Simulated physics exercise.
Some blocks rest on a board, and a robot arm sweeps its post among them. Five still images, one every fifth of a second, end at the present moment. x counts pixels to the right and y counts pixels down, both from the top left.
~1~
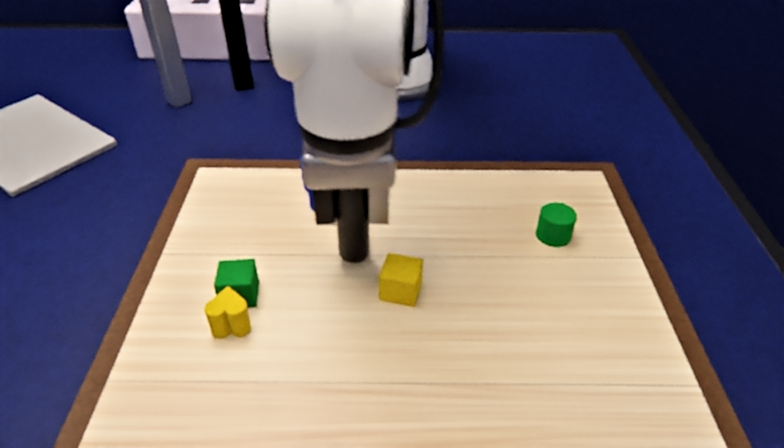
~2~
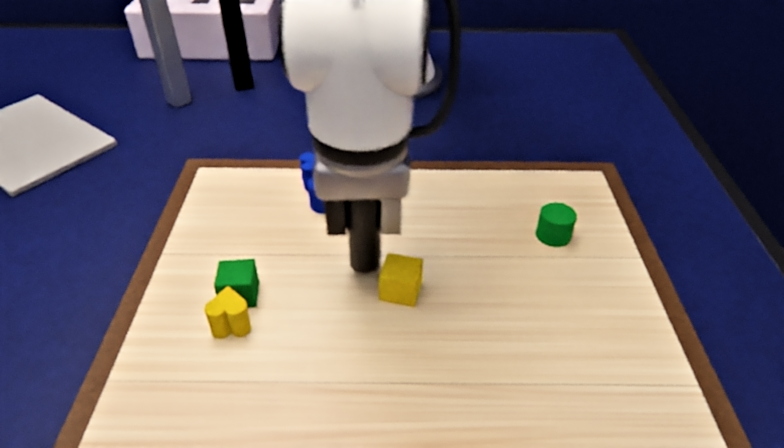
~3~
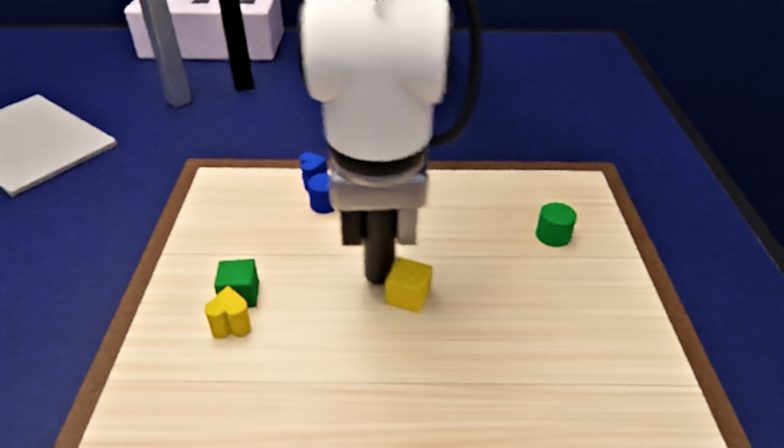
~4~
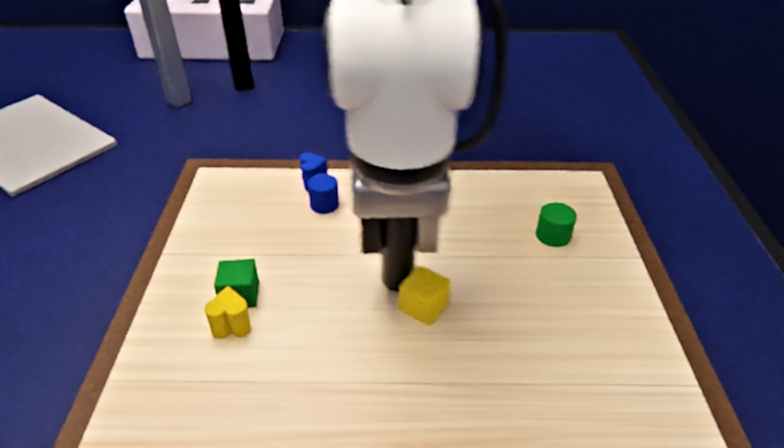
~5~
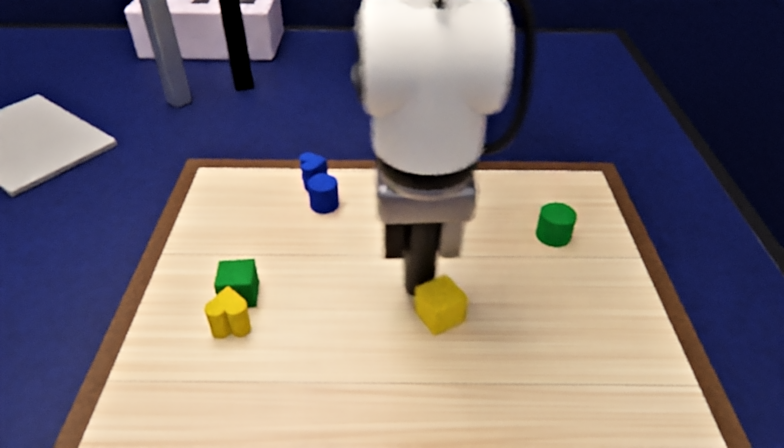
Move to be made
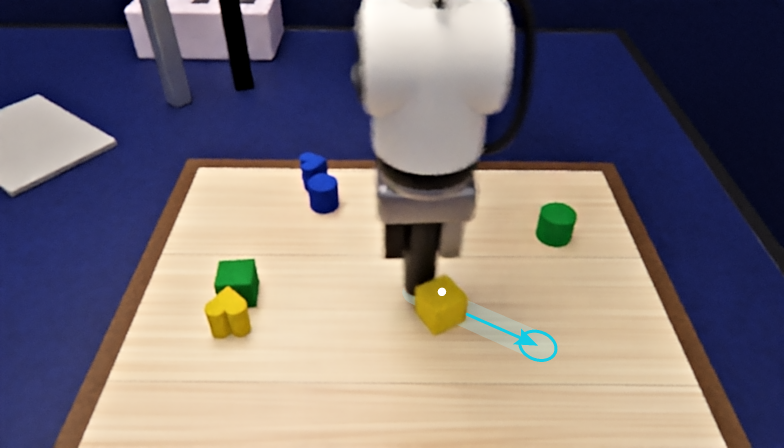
A robot arm moves right and pushes the yellow square block rightward and slightly nearer.
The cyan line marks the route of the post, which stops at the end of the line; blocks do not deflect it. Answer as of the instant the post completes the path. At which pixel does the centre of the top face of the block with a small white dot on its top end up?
Its top centre lands on (486, 331).
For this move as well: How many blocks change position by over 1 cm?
By the end, one block will have moved.
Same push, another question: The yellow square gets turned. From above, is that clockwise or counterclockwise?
Seen from overhead, it turns clockwise.
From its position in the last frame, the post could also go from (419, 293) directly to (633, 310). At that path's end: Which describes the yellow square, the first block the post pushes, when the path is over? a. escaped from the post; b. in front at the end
It's a.
The drawn path runs in a line from (419, 293) to (538, 345); the dot is on the yellow square.
The first path, step by step. One third of the way, post (458, 303); yellow square (474, 316), turned 35° clockwise.
Two thirds of the way, post (498, 320); yellow square (485, 330), turned 55° clockwise.
At the end, post (540, 338); yellow square (486, 331), turned 60° clockwise.
